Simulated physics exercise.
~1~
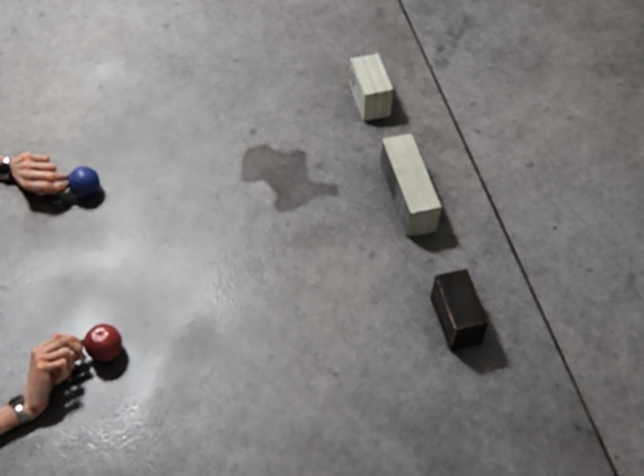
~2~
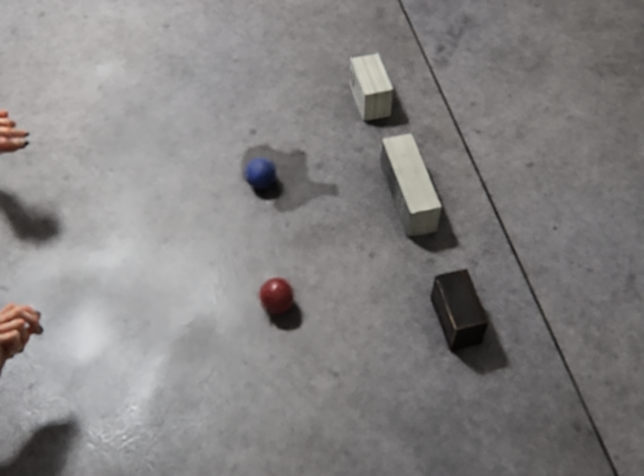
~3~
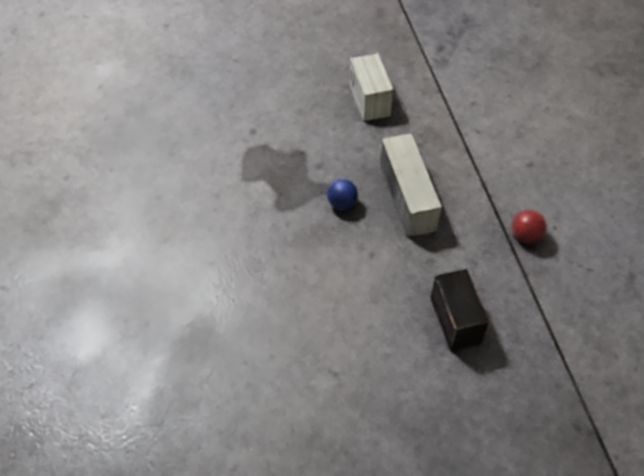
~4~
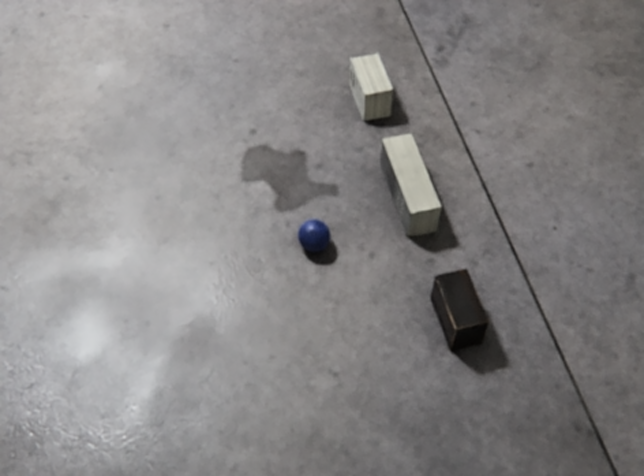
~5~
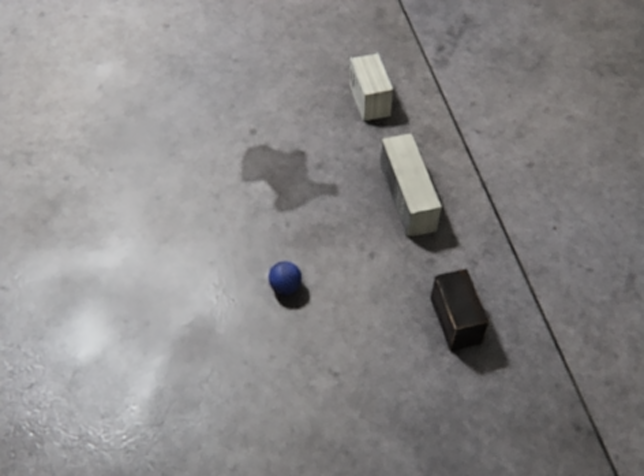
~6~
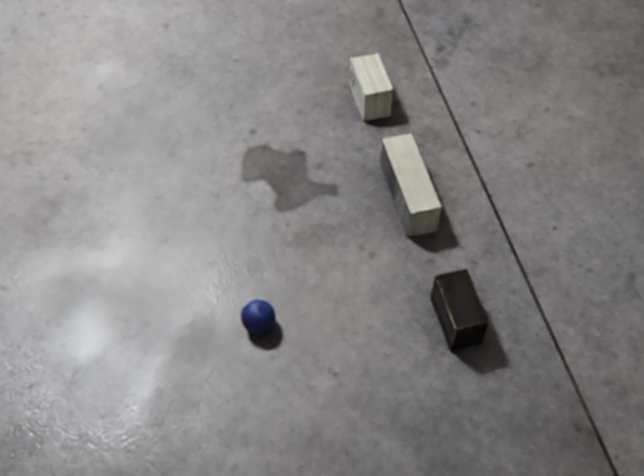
A blue ball and a red apple left two hands and rolled right toward a row of three blocks; the apple slipped through a gap and out of sight, while the ball hit the middle block and rolled back down to the left.
